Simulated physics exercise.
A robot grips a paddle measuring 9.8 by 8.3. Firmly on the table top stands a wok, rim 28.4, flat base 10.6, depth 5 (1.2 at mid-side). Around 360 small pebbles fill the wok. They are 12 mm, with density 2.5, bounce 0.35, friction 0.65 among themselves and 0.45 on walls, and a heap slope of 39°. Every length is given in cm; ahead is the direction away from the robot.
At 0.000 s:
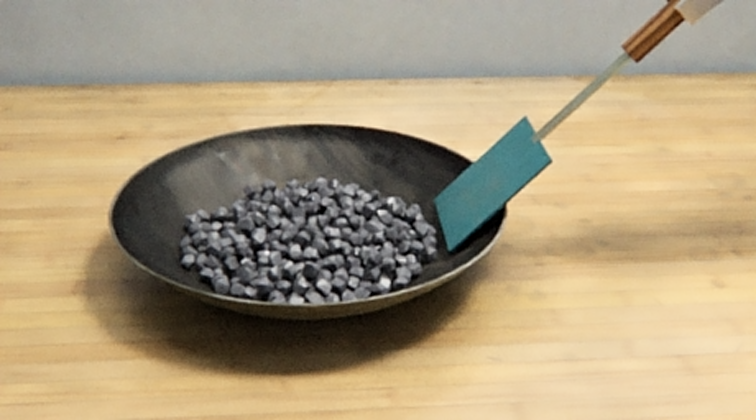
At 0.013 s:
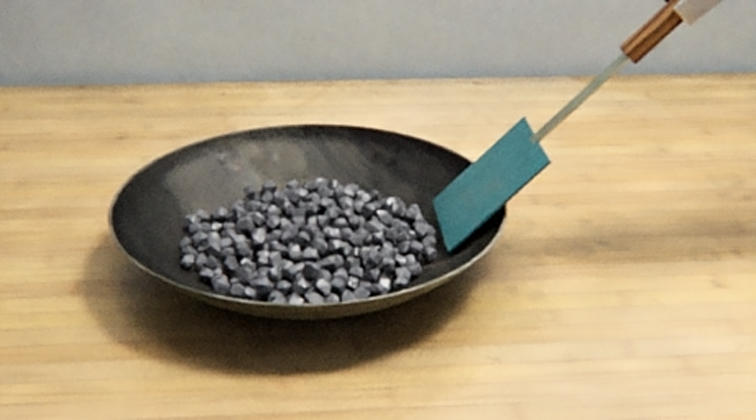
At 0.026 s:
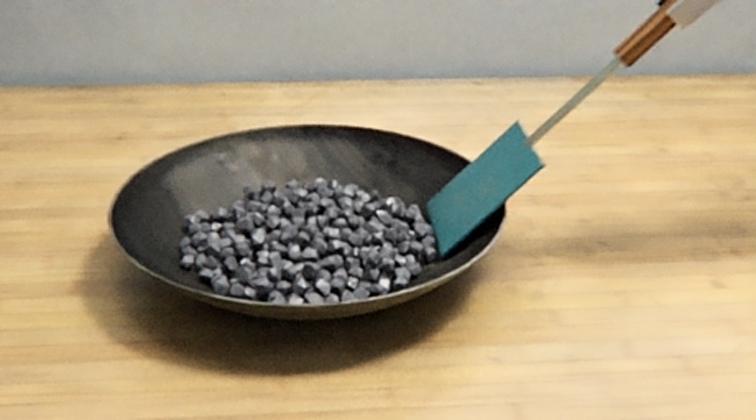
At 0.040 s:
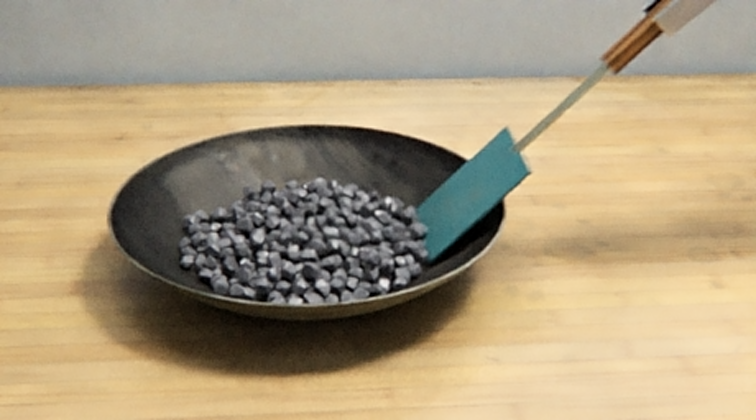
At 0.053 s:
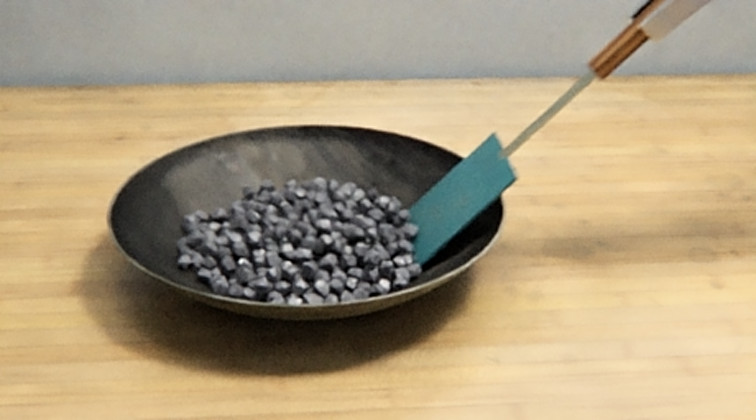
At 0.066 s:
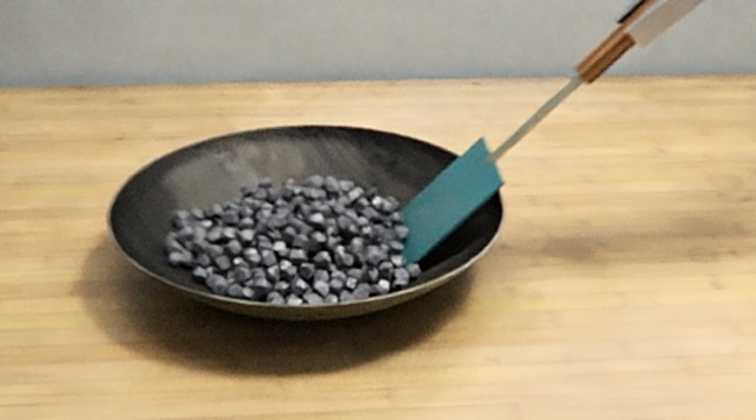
In a wok on the table, a teal paddle pushes small grey pebbles slightly left.
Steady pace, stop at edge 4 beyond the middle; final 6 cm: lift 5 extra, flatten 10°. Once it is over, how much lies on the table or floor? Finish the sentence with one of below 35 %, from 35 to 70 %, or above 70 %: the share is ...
The share is below 35 %.
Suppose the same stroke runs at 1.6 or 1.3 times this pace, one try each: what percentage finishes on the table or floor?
Near 5 and near 5 percent respectively.
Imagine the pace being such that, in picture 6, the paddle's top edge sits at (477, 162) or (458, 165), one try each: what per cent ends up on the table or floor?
That comes to some 5 and some 10 percent, in that order.
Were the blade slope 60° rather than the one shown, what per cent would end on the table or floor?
My guess is close to 0 per cent.
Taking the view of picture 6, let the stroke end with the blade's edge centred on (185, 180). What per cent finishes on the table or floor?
Something close to 10 in a hundred.
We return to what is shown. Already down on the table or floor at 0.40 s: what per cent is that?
Around 0 percent.
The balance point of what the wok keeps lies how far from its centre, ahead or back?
Roughly 5.0 cm ahead of the centre.
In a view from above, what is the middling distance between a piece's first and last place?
Around 5 cm, measured level.
By 0.12 s, sloping 46°, highest piece 6 above the table; 363 in the wok.
By 0.18 s, sloping 41°, highest piece 6 above the table; 363 in the wok.
By 0.40 s, sloping 36°, highest piece 6 above the table; 363 in the wok.
By 1.45 s, sloping 36°, highest piece 6 above the table; 363 in the wok.
Final count, 363 in the wok. That is 0 % on the table or floor.
